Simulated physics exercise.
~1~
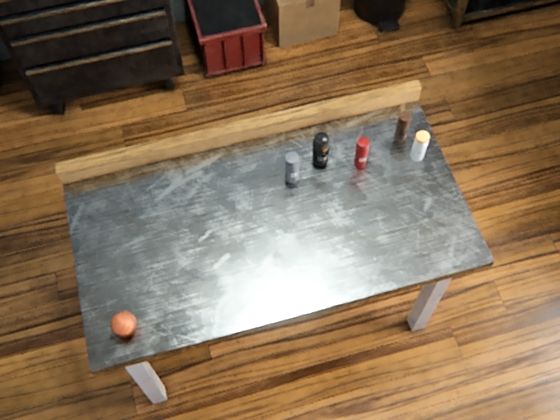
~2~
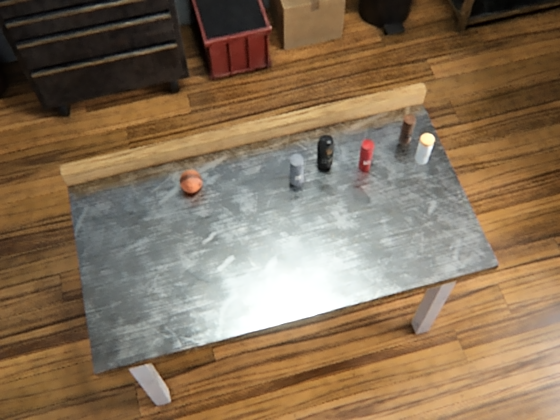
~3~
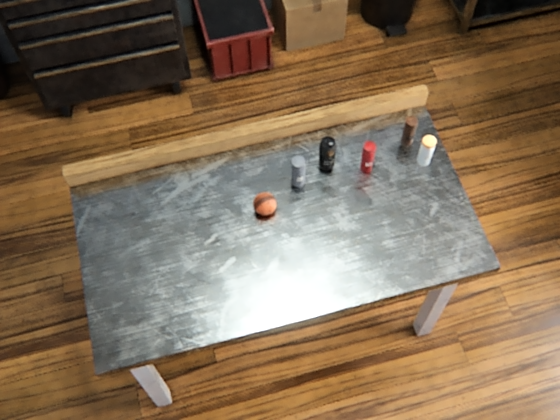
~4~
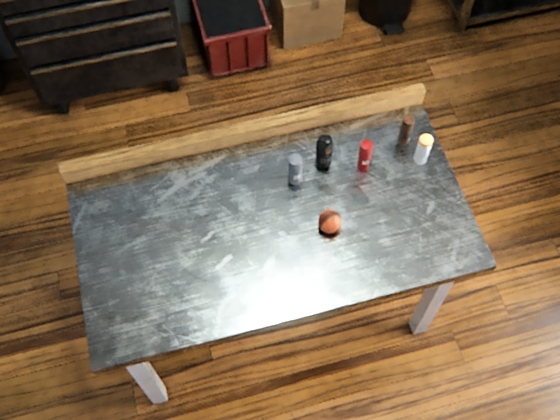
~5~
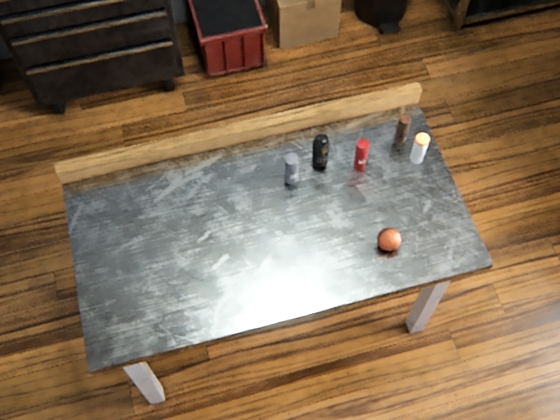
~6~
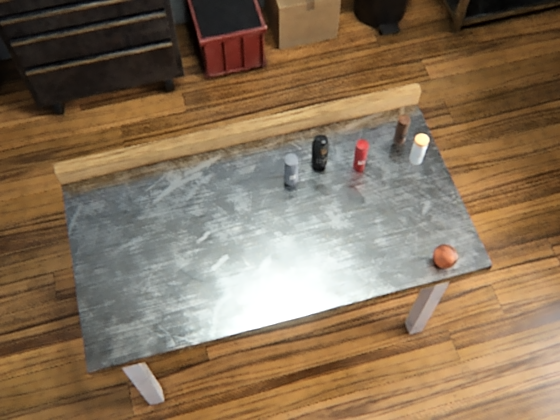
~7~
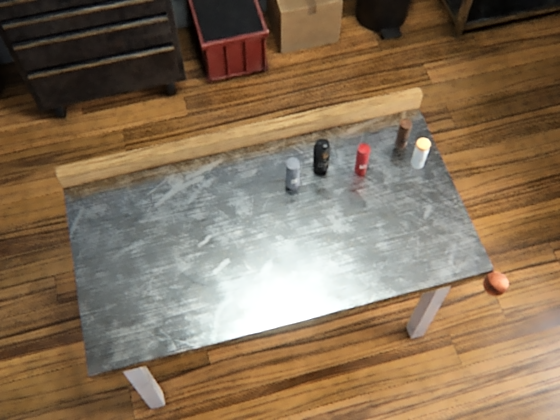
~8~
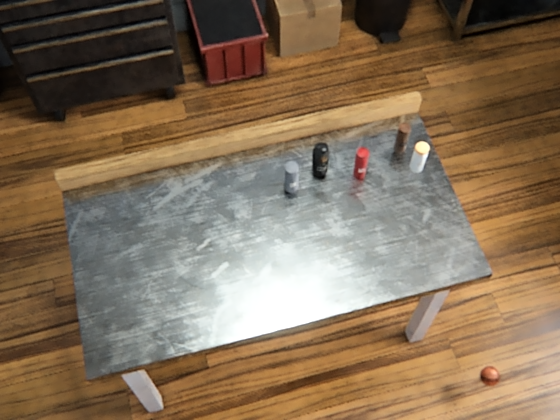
Orange ball rolling up to the wooden rail, rebounding rightward past five standing containers, and dropping off the table onto the floor.
